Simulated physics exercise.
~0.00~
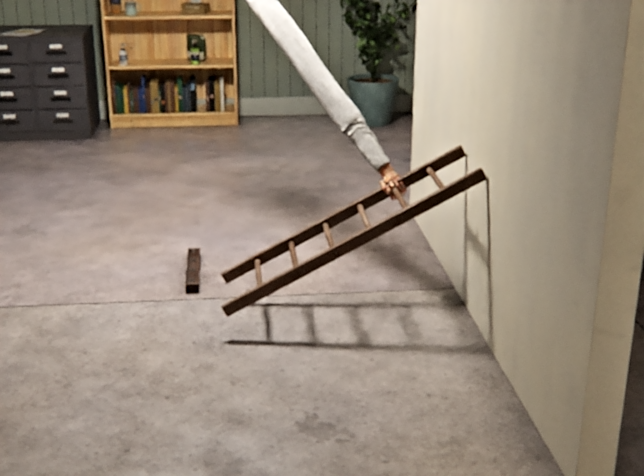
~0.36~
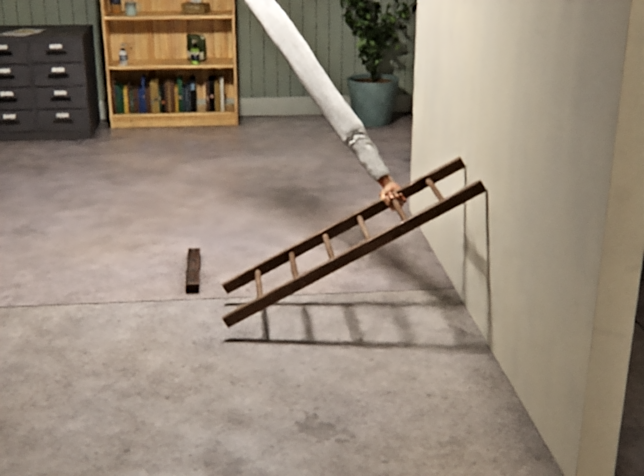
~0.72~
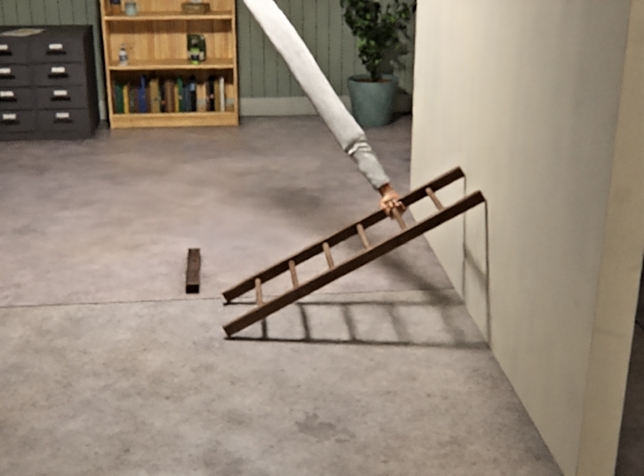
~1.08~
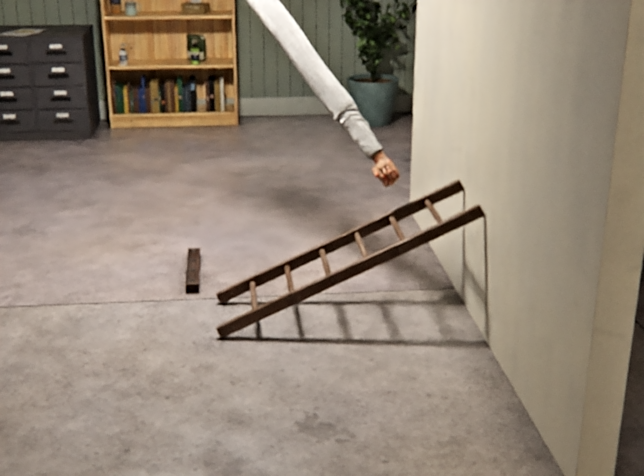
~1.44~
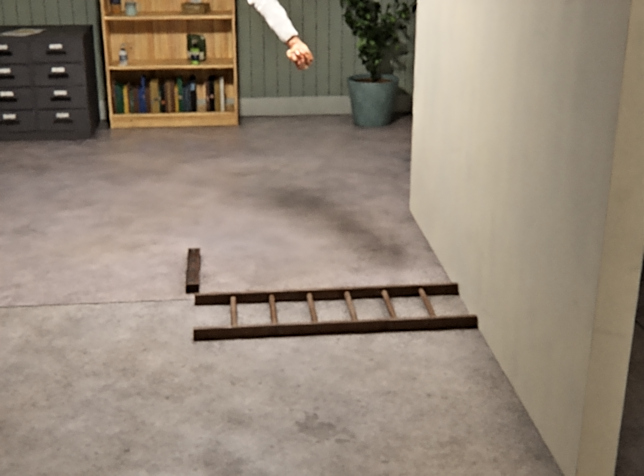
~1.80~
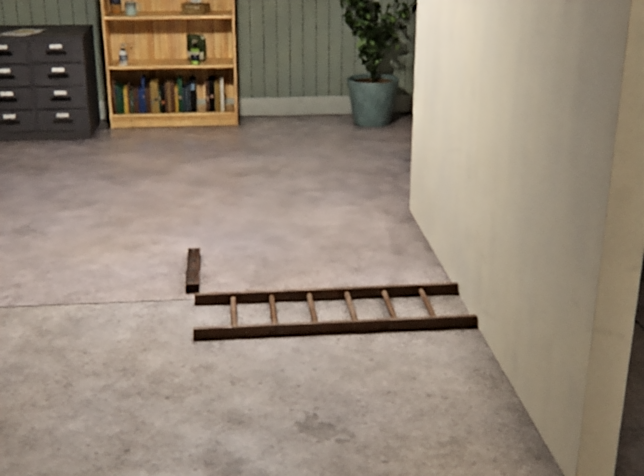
On a hard grey floor beside a pale wall, a hand lowers a slanted brown ladder-like gate until its lower end meets the floor, then lets go and withdraws; the gate slides out to the left and drops flat, ending near a short batten that stays still.
